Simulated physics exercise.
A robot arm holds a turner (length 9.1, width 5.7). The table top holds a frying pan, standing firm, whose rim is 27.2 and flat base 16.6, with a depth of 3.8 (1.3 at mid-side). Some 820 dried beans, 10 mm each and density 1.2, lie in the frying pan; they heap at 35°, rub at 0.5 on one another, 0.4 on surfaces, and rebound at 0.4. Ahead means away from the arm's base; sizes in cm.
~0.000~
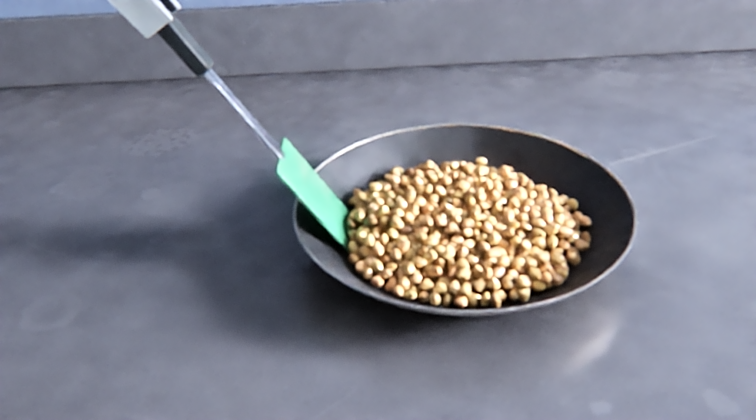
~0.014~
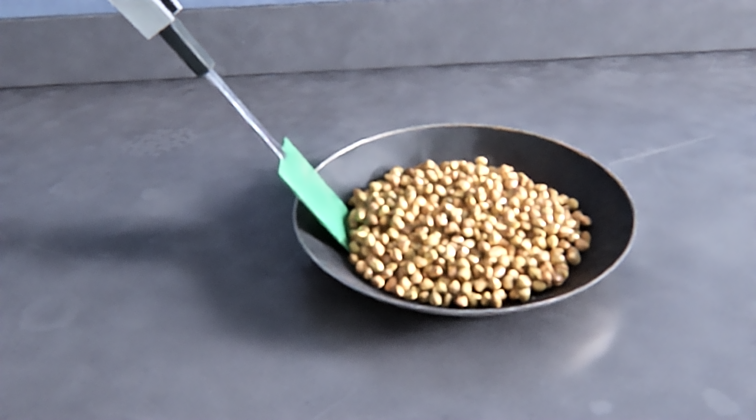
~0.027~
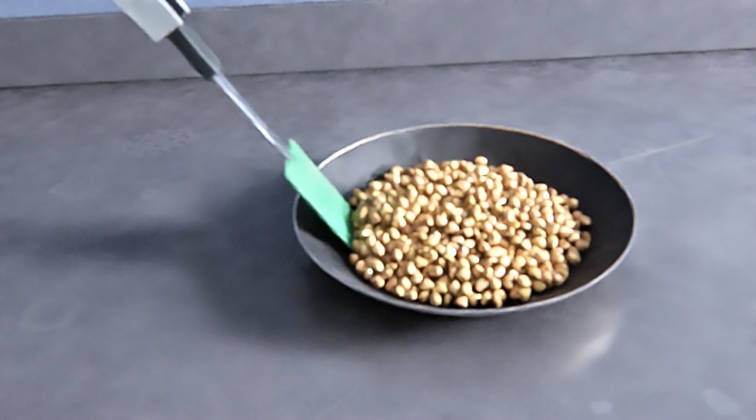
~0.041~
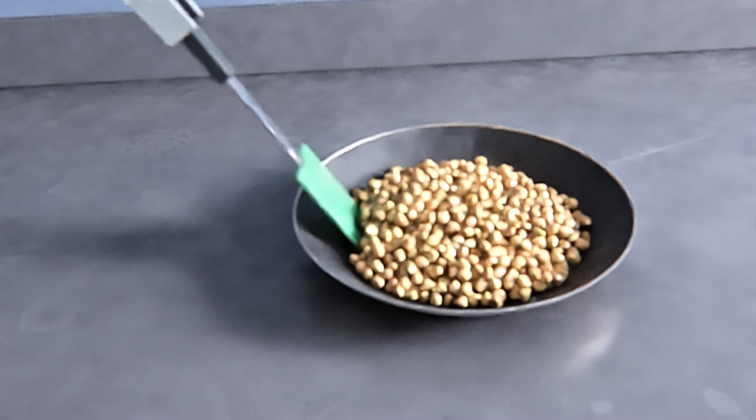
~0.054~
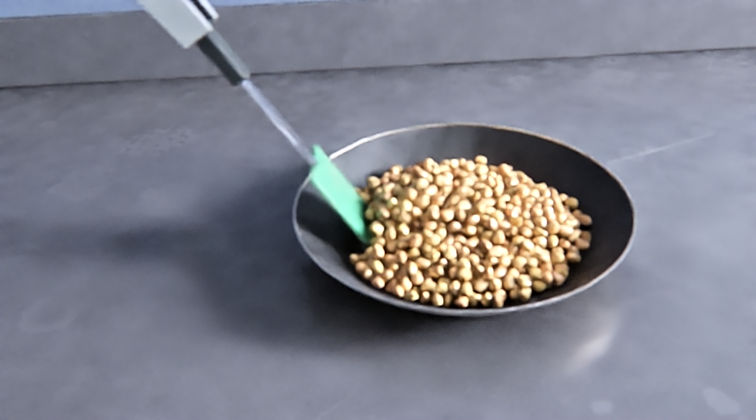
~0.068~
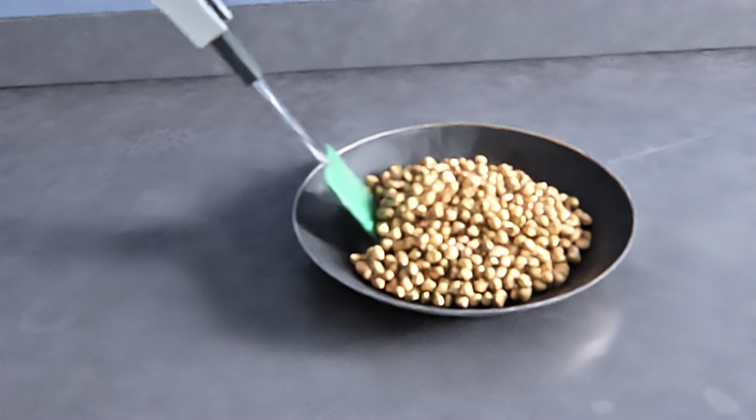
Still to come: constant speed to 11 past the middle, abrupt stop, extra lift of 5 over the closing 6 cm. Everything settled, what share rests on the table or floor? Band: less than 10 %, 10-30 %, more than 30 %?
10-30 %.
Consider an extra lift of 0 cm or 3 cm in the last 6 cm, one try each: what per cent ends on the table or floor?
It comes to around 25 per cent on the first try and around 25 per cent on the second.
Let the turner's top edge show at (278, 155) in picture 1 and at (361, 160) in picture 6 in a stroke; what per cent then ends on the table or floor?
25 per cent.
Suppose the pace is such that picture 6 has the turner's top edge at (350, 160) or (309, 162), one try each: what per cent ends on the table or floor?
Estimates: Near 30 %, near 15 %.
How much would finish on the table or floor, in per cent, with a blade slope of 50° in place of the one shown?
It would come to roughly 20 percent.
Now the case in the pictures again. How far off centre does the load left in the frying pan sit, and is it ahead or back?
Ahead, by around 2.5 cm.
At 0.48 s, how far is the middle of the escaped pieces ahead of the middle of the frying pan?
I'd put it at some 24 centimetres.
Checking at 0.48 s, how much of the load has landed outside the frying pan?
Share at that moment: About 20 %.
By 0.15 s, sloping 58°, highest piece 5 above the table; 823 in the frying pan.
By 0.24 s, sloping 58°, highest piece 7 above the table; 823 in the frying pan.
By 0.48 s, sloping 58°, highest piece 7 above the table; 654 in the frying pan, 145 on the table or floor, 24 on the blade or in flight.
By 1.53 s, sloping 58°, highest piece 5 above the table; 654 in the frying pan, 169 on the table or floor.
Final count, 654 in the frying pan, 169 on the table or floor. That is 21 % on the table or floor.
